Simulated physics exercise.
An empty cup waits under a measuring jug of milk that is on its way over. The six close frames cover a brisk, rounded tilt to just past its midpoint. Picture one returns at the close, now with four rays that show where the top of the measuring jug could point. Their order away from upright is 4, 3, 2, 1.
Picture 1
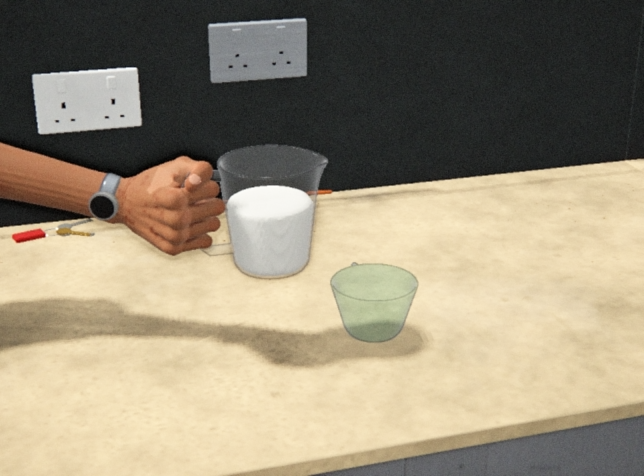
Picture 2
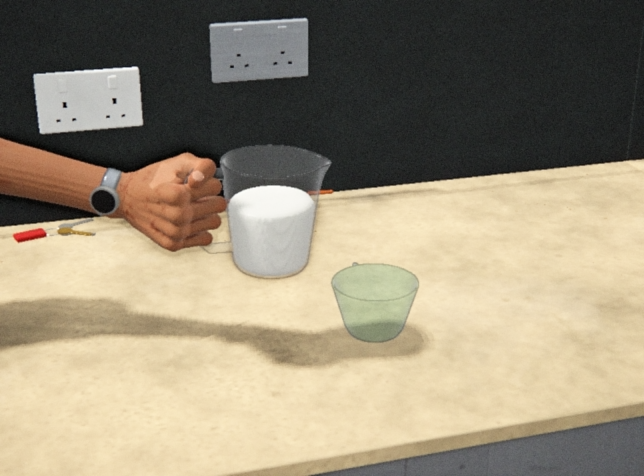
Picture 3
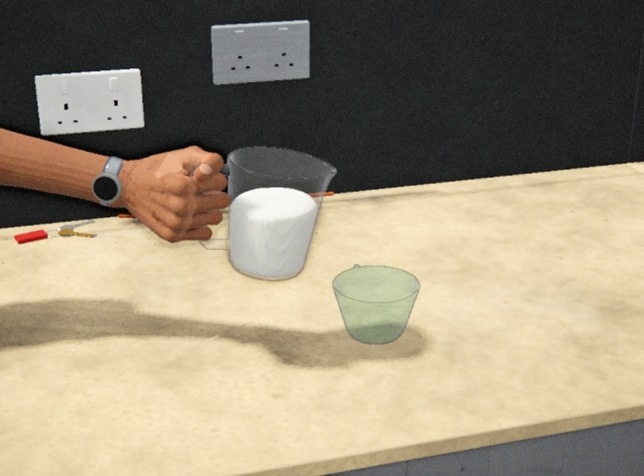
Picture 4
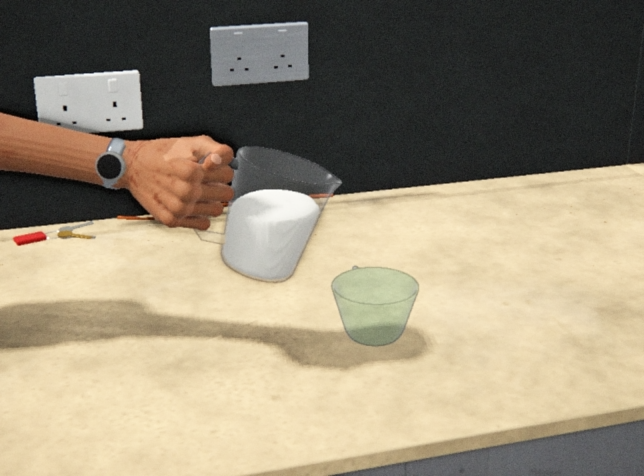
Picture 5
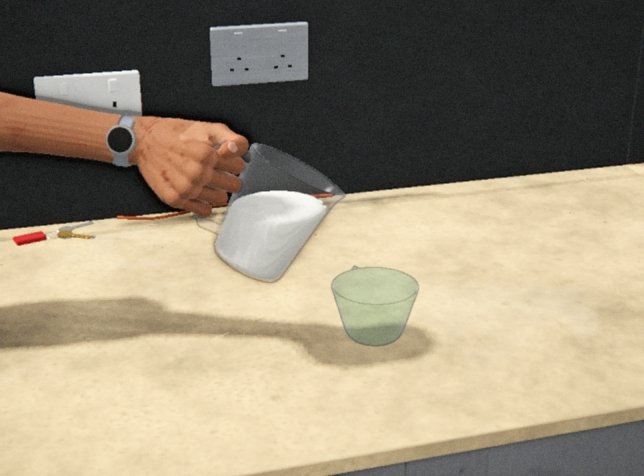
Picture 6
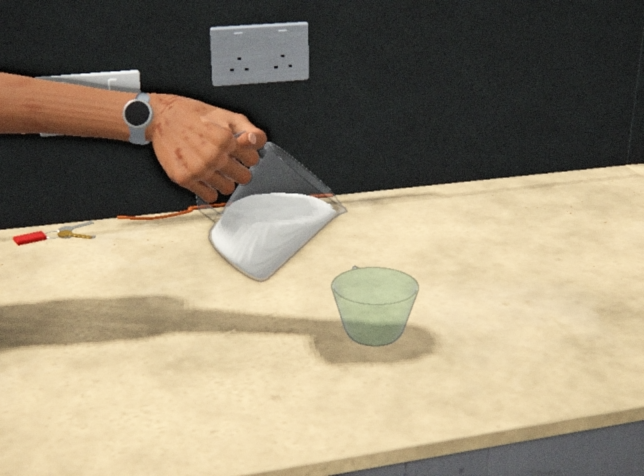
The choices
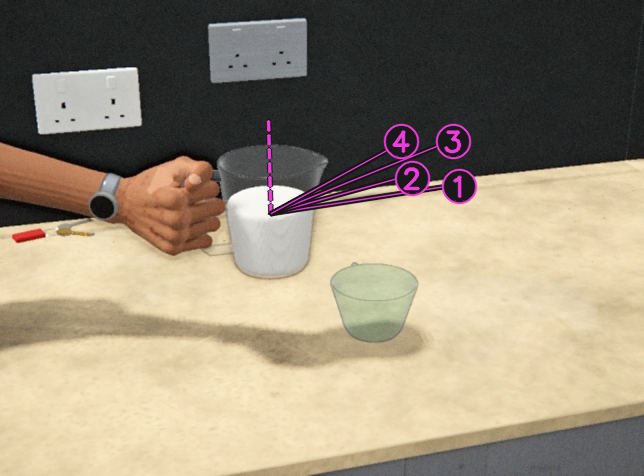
Hand with a grey watch tilting a clear jug of milk steadily rightward beside a small green cup on a pale countertop.
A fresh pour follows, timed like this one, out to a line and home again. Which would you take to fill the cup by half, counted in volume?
It is 4.
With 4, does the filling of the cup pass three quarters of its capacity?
No, it does not.
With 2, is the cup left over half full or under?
Over half.
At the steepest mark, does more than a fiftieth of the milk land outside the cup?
Yes.
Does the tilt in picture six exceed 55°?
No, it does not.
In magenta, 1 at (442, 187); 2 at (395, 179); 3 at (436, 146); 4 at (386, 150).
If 1 is chosen, the cup ends with about 83 % of what it can hold; 28 % of the milk is spilt.
If 2 is chosen, the cup ends with about 73 % of what it can hold; 23 % of the milk is spilt.
If 3 is chosen, the cup ends with about 64 % of what it can hold; 14 % of the milk is spilt.
If 4 is chosen, the cup ends with about 53 % of what it can hold; 5 % of the milk is spilt.
